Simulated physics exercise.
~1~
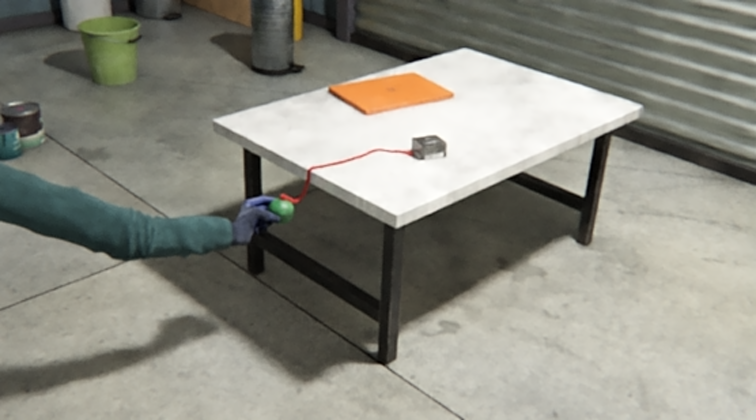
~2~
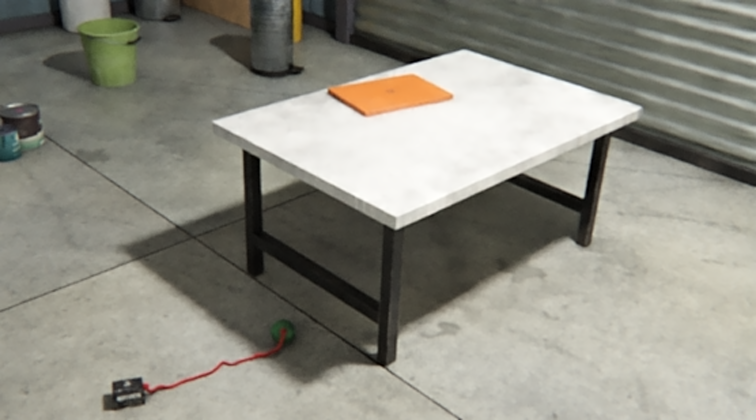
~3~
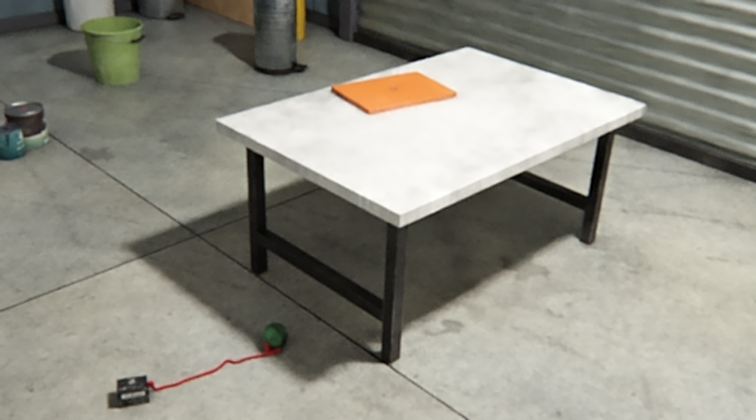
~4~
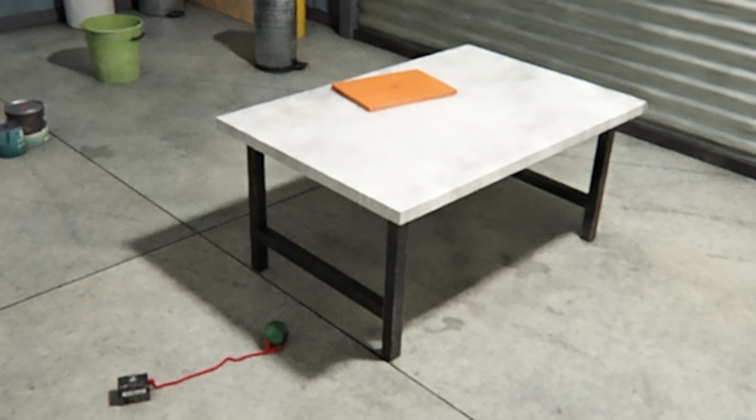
A green ball, lowered past the edge of a white-topped workbench by a gloved hand, drops to the floor and its red cord drags a small dark box off the top; both end up lying on the concrete, while the orange laptop stays on the bench.
